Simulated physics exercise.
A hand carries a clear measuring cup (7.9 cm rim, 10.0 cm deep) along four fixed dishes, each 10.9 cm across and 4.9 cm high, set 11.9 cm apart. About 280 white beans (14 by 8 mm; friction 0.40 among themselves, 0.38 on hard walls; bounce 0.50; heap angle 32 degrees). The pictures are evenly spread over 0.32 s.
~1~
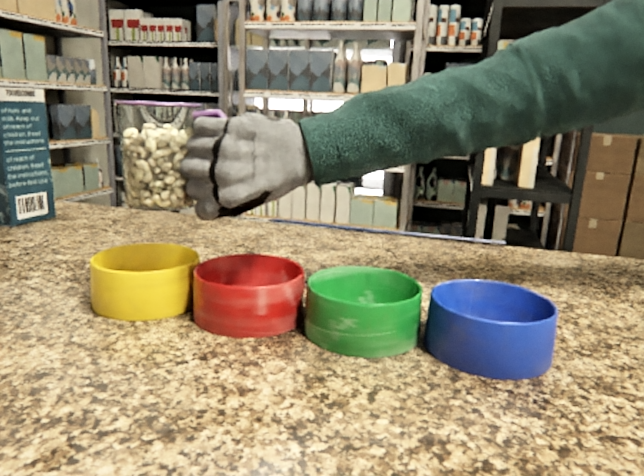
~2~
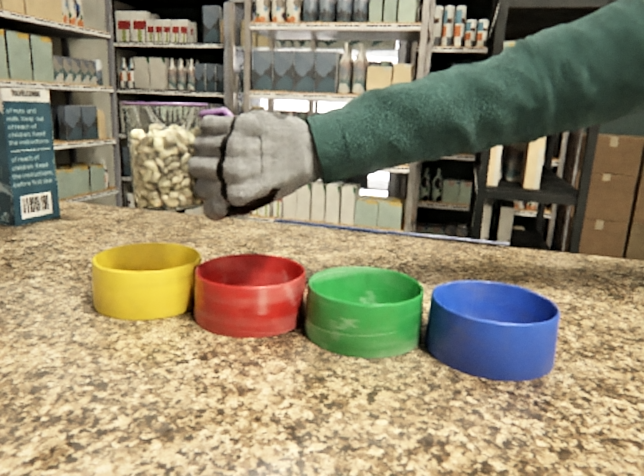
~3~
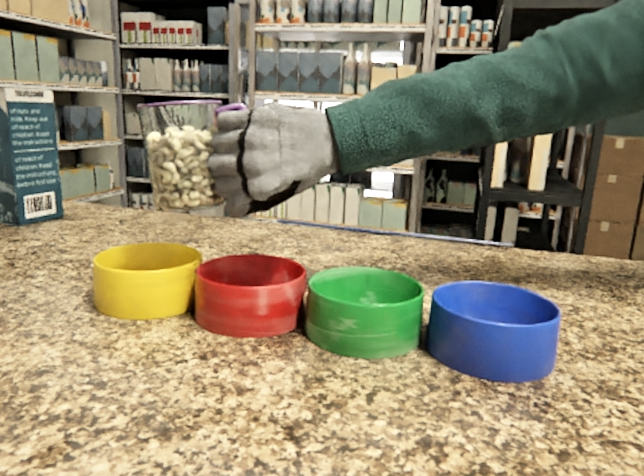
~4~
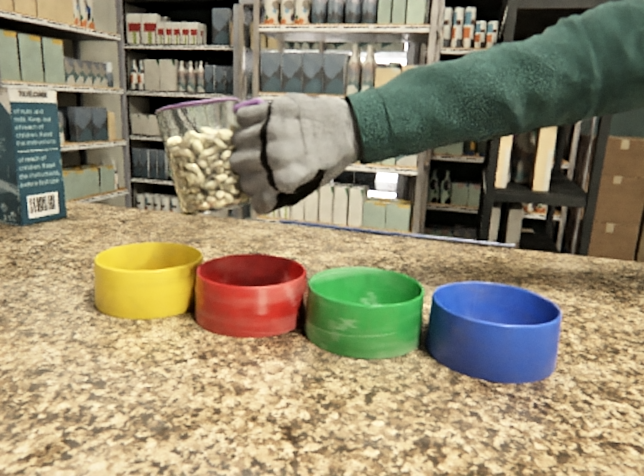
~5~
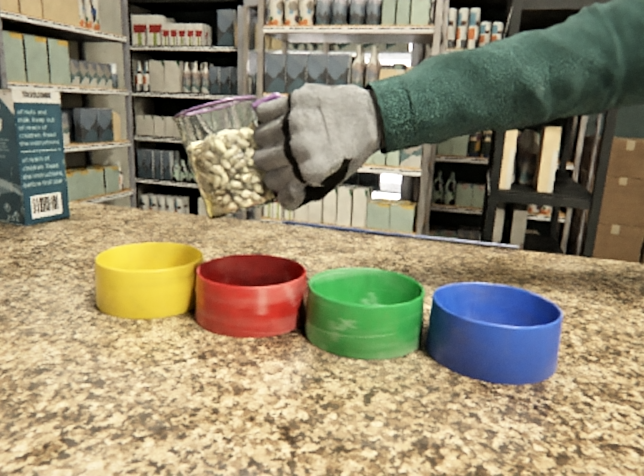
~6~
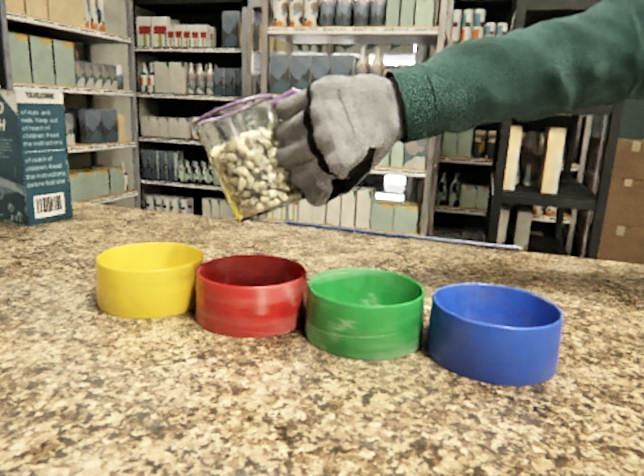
A gloved hand moves a clear container of white beans right while gradually tilting it.
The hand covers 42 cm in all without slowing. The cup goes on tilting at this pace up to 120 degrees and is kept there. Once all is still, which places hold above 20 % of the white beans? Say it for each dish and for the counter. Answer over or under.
Red under, blue over, green under, yellow under, counter under.
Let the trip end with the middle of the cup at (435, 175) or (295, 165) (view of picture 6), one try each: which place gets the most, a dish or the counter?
Most goes to: Green, then red.
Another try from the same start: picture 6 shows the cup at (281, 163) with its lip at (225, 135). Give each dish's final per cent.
Red 0, blue 100, green 0, yellow 0.
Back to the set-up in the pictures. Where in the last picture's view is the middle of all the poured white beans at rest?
Near (493, 330).
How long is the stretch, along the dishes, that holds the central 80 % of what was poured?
Roughly 6 cm.
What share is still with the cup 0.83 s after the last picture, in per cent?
Roughly 100 per cent.
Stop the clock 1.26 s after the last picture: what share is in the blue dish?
Near 70 per cent so far.
Then, 0.50 s after the last picture, tilt 70 degrees; cup holds 100 %.
Then, 0.83 s after the last picture, tilt 100 degrees; cup holds 100 %.
Then, 1.26 s after the last picture, tilt 120 degrees; cup holds 25 %, blue 70 %.
In the end, red 0 %, blue 100 %, green 0 %, yellow 0 %, counter 0 %.
